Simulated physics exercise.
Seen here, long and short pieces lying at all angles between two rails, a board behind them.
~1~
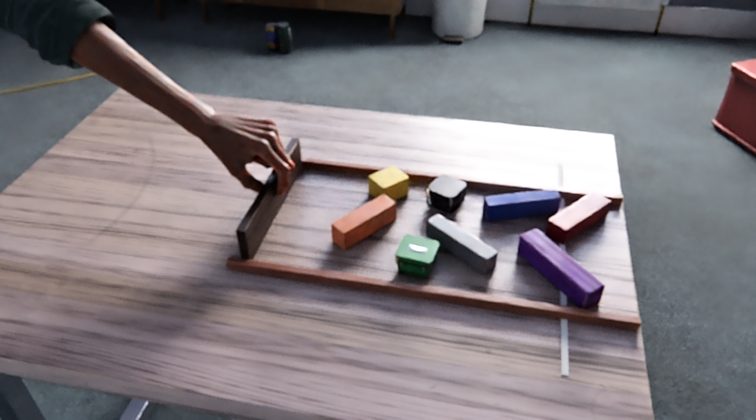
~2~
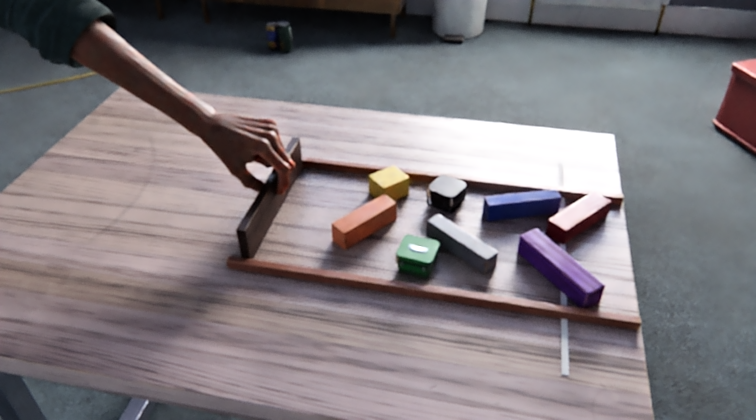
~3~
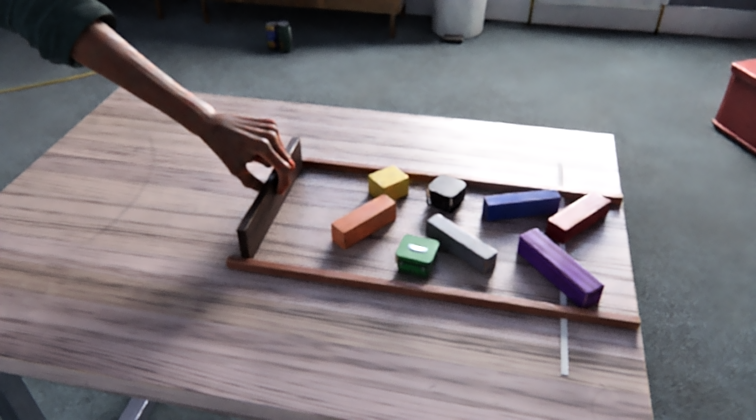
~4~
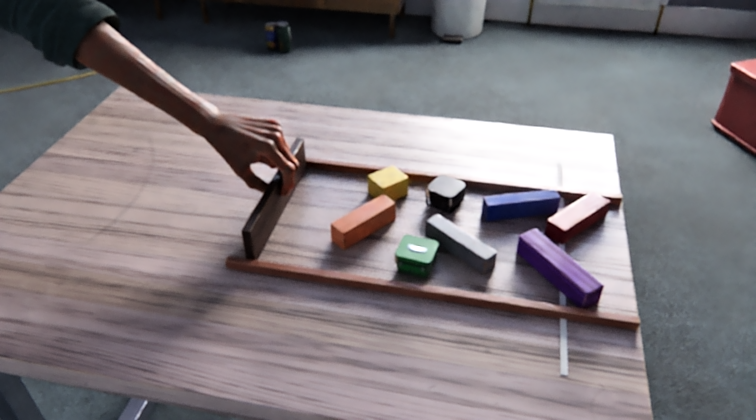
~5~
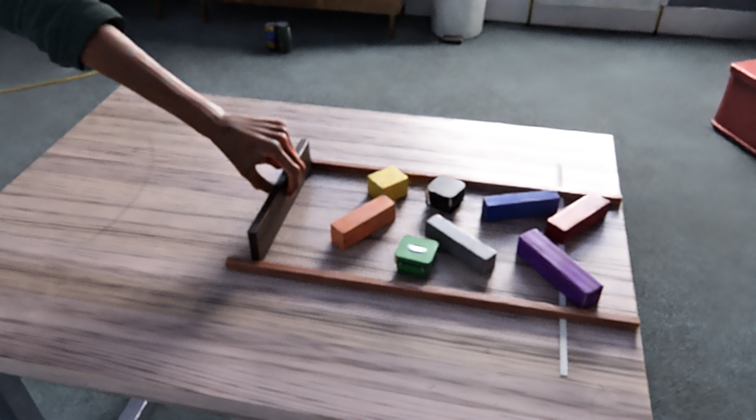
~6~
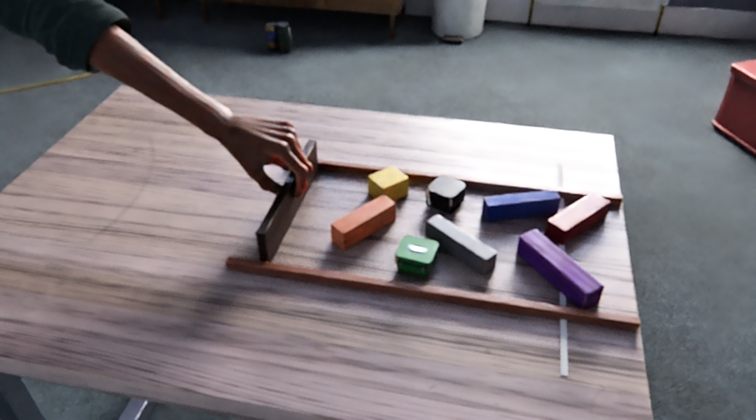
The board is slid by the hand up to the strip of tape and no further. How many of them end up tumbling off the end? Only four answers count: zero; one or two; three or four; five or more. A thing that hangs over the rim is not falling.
My answer: One or two.
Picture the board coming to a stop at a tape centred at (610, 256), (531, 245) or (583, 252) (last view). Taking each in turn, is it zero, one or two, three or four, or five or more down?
One after another: 5 or more; no fall at all; three to four.
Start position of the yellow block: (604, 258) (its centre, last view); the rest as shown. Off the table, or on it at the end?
As for the yellow block, it topples off.
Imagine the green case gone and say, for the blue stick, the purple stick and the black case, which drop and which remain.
So the blue stick goes down, the purple stick keeps its place and the black case keeps its place.
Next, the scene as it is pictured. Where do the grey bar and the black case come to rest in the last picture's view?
In the last picture the first middle sits at (604, 269) and the other at (604, 223).
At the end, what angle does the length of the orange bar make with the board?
Angle: Around 0°.
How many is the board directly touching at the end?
It's 3.
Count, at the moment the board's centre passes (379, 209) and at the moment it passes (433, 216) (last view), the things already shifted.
Tally at point one: 2; at point two: 6.
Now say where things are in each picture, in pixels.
In the first frame, red bar (579, 217); purple stick (559, 268); blue stick (521, 205); board (273, 196); tape (563, 249).
In the second frame, purple stick (559, 268); black case (447, 194).
In the third frame, blue stick (521, 205); orange bar (364, 221).
In the fourth frame, red bar (578, 217); grey bar (460, 243).
In the fifth frame, purple stick (557, 268); green case (416, 257).
In the sixth frame, red bar (578, 218); purple stick (558, 268); blue stick (521, 205); board (291, 198); tape (562, 249).
Early on, none off yet; red bar at rest near (578, 218); purple stick at rest near (558, 268); blue stick at rest near (521, 205).
A while later, none off yet; red bar at rest near (578, 218); purple stick at rest near (559, 268); blue stick travelled a little near (551, 215).
Finally, the number that fall off is one or two; lost, blue stick and red bar.
